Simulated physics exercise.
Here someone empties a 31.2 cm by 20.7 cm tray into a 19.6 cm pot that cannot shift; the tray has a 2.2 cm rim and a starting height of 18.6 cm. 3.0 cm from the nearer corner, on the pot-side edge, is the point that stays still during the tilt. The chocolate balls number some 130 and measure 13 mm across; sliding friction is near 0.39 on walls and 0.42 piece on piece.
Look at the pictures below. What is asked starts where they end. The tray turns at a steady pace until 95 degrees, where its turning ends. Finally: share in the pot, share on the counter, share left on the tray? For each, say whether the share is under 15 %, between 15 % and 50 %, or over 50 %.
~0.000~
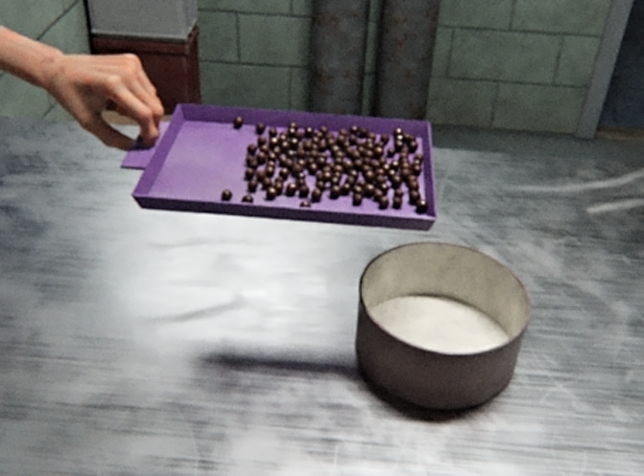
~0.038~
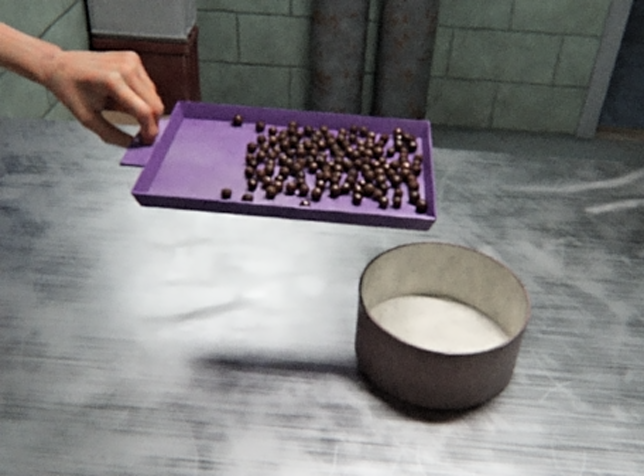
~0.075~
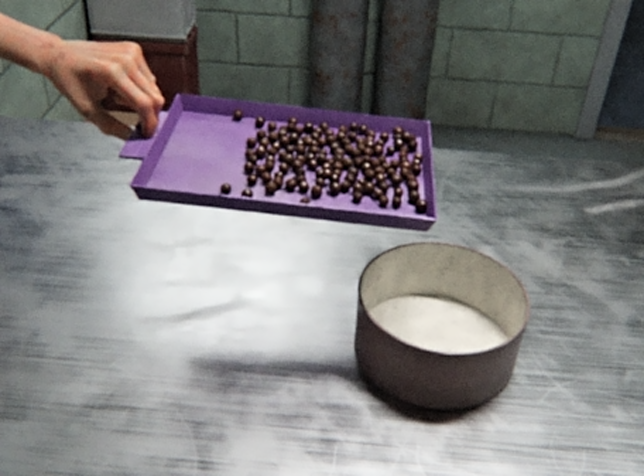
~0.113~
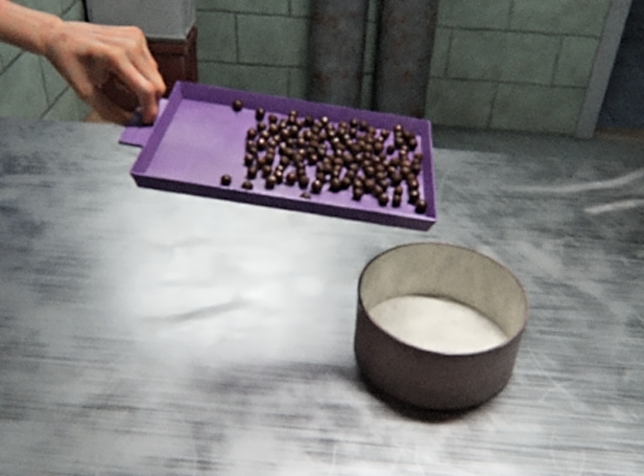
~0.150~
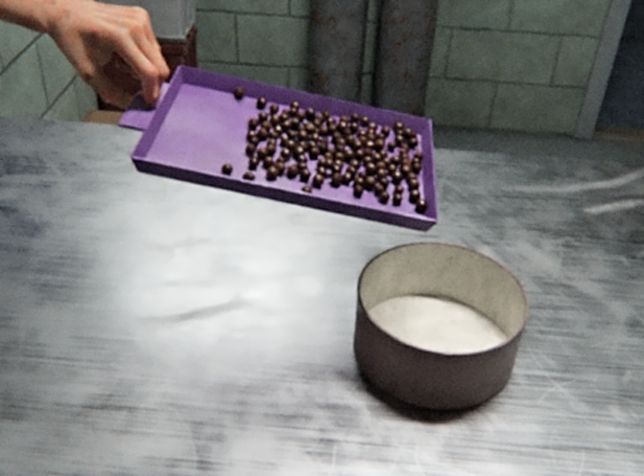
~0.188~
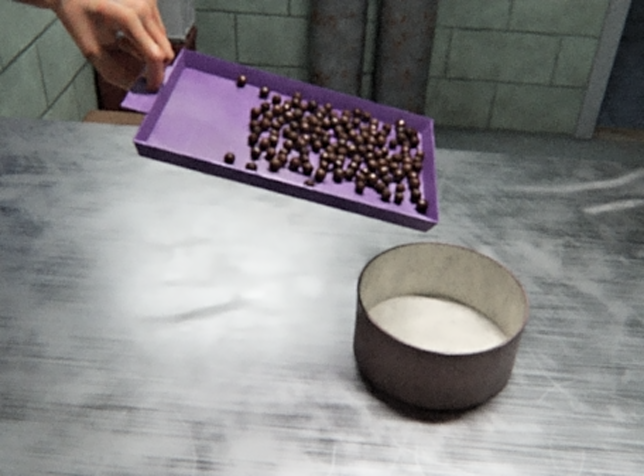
Pot: Over 50 %; counter: Between 15 % and 50 %; tray: Under 15 %.
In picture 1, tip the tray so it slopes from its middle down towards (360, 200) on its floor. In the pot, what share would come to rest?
Roughly 100 per cent.
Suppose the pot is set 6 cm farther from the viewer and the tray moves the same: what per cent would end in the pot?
Then about 85 per cent.
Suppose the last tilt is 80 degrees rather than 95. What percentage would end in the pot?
I'd expect some 75 per cent in the pot.
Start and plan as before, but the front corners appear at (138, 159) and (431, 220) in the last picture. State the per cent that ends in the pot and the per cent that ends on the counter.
You'd end with pot at 95 and counter at 5.
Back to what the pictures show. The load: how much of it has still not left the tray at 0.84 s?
Close to 75 in a hundred.
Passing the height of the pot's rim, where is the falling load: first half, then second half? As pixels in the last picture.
(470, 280) or so first, later (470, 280).
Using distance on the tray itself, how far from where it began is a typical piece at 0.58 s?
6 cm.
After 0.58 s, tilt 53 degrees; the tray holds 100 %, the pot 0 %.
After 0.84 s, tilt 79 degrees; the tray holds 75 %, the pot 10 %.
After 1.20 s, tilt 95 degrees; the tray holds 0 %, the pot 65 %.
At rest (2.2 s), pot 75 %, counter 25 %, tray 0 %.
